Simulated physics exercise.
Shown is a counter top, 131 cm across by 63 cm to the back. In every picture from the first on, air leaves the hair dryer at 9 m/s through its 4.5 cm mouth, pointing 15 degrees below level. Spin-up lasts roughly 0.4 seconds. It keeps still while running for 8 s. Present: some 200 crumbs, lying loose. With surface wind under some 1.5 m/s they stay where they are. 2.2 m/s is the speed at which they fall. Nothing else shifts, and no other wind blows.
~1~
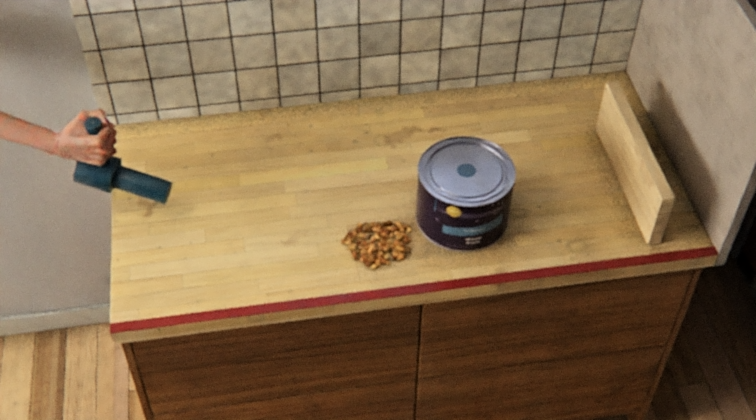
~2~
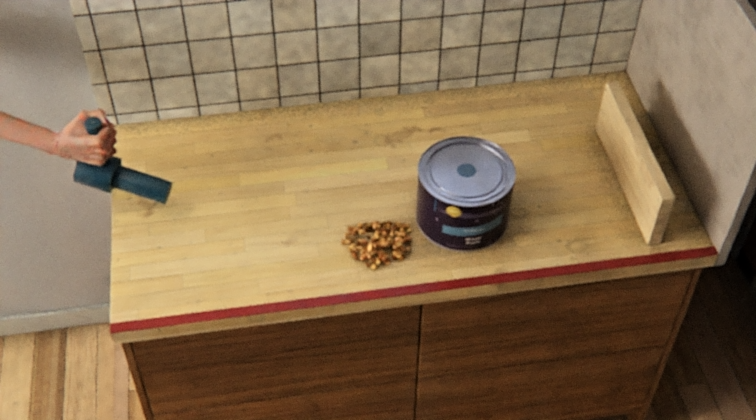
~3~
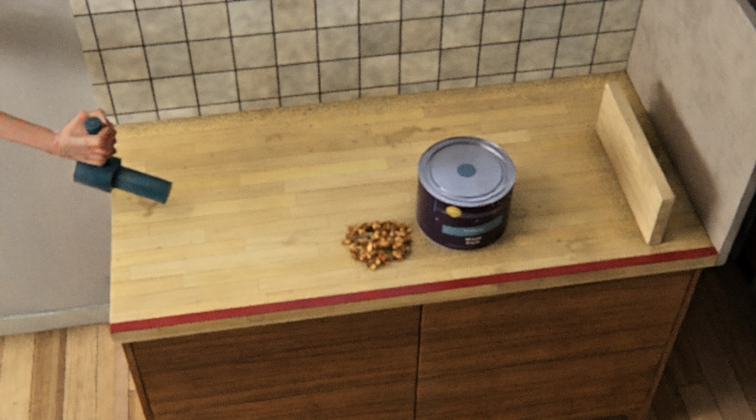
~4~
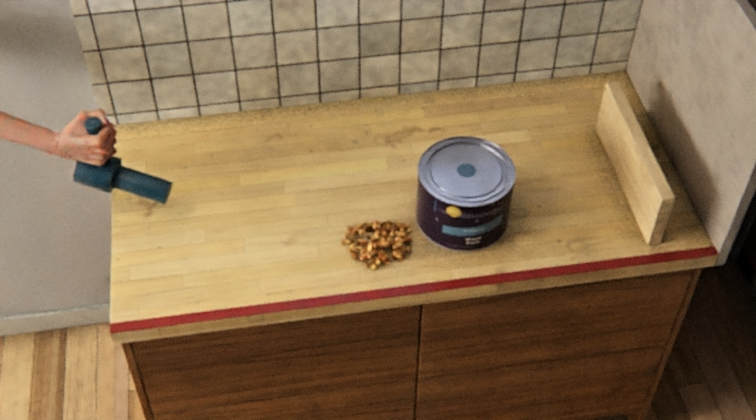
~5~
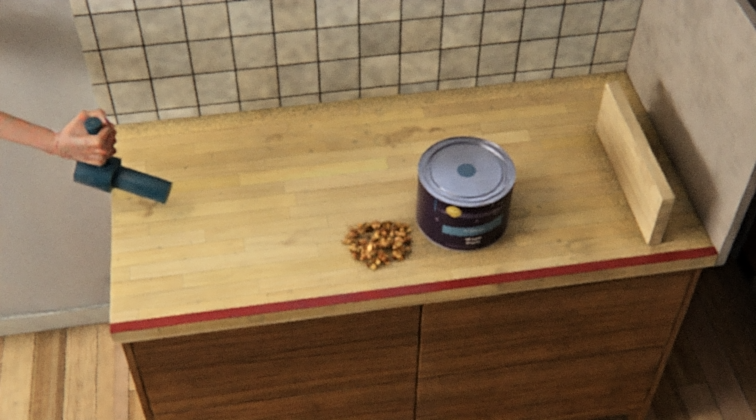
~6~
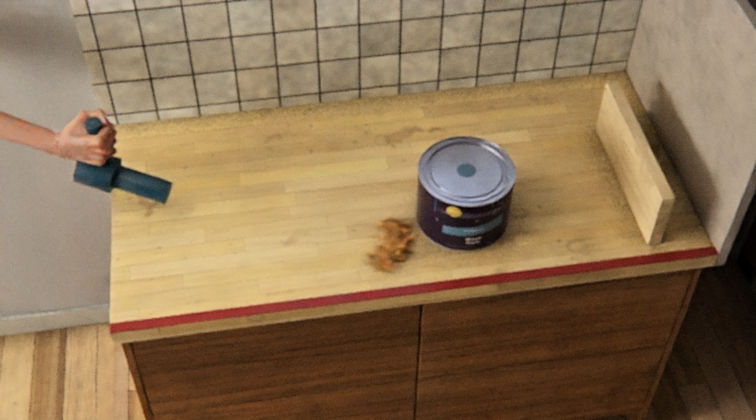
In this clip, a hand holds a hair dryer still at the left of a counter, pointed toward a pile of brown crumbs beside a large tin; the crumbs lie motionless, then many shift slightly to the right.
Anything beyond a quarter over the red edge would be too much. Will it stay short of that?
No. Odds are the amount swept past that edge ends up above a quarter.
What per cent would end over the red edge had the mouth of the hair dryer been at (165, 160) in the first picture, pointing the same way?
Outcome: Some 100 in a hundred.
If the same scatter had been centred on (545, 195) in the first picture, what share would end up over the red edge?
Then roughly 0 percent would end up there.
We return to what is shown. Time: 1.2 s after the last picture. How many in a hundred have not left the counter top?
Roughly 15 per cent.
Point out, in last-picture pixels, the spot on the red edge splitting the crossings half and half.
(505, 283).
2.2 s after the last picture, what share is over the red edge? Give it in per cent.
Share: Around 90 percent.
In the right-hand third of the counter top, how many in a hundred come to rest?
Roughly 4 in a hundred.
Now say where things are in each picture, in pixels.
The middle of the crumbs is near (380, 246), none has stirred yet and the mouth of the hair dryer is at (169, 193), in the first frame.
The middle of the crumbs is near (380, 245), none has stirred yet and the red edge is centred on (425, 293), in the second frame.
The middle of the crumbs is near (380, 245), none has stirred yet, the top of a large tin is at (467, 170) and the top of a board is at (639, 137), in the third frame.
The middle of the crumbs is near (380, 245) and none has stirred yet, in the fourth frame.
The middle of the crumbs is near (380, 245) and none has stirred yet, in the fifth frame.
The middle of the crumbs is near (392, 248), the farthest in sight from the hair dryer is at (411, 251) and about 55 % have left their places, in the sixth frame.
Then, 1.2 s after the last picture, 86 % are over the red edge; 87 % have settled or left.
Then, 2.2 s after the last picture, 89 % are over the red edge; 90 % have settled or left.
Then, 4.0 s after the last picture, 90 % are over the red edge; 91 % have settled or left.
Then, 7.6 s after the last picture, at the end, 91 % are over the red edge.
